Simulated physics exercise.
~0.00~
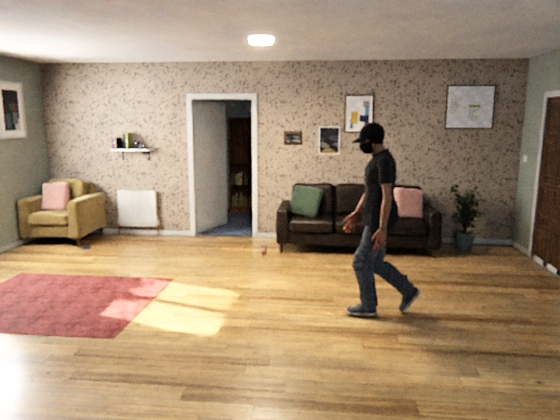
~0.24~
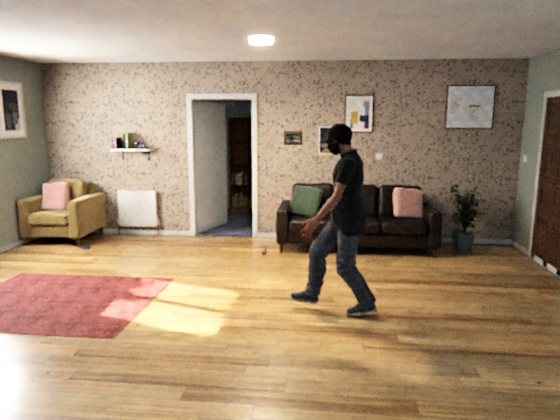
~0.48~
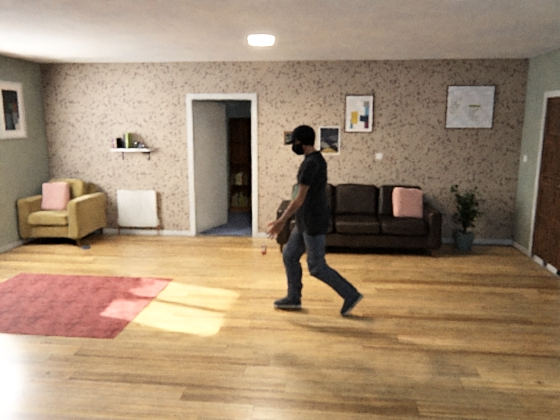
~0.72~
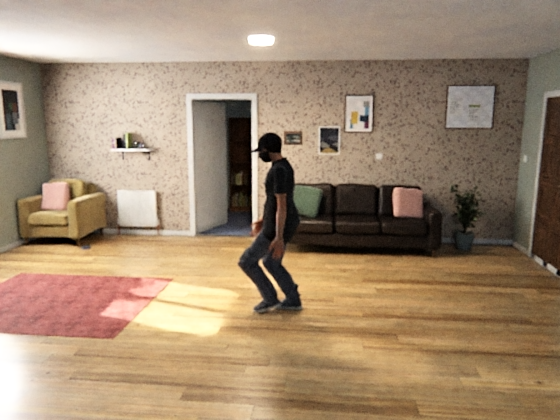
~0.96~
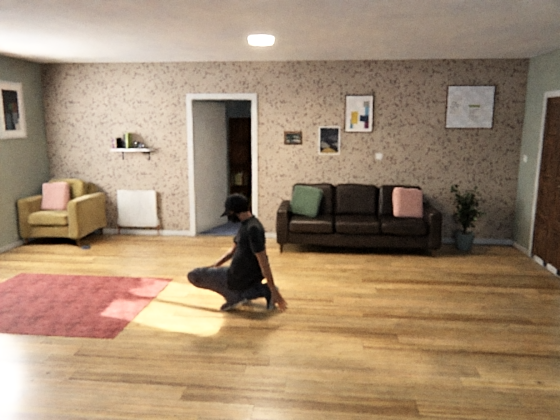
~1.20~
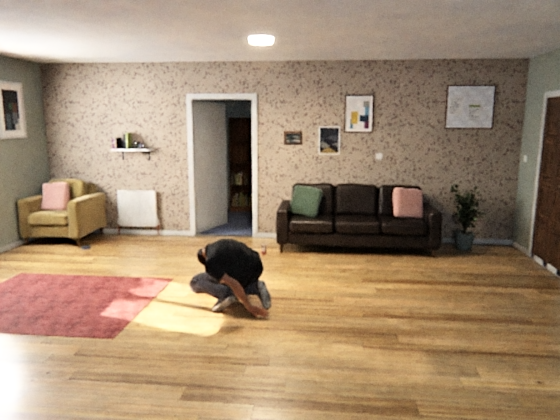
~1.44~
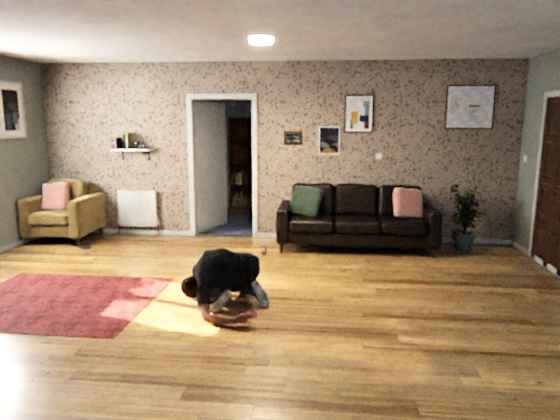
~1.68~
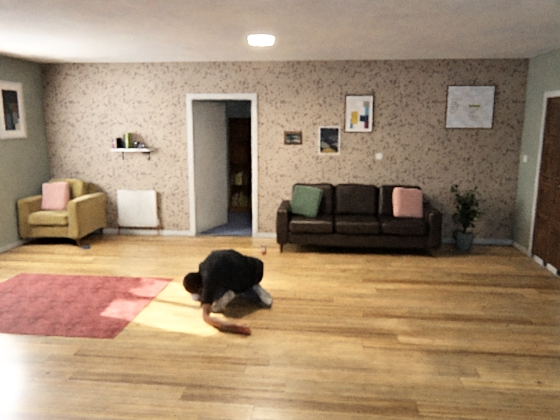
In a living room, a person in dark clothes walks left, crouches and huddles beside the red mat.
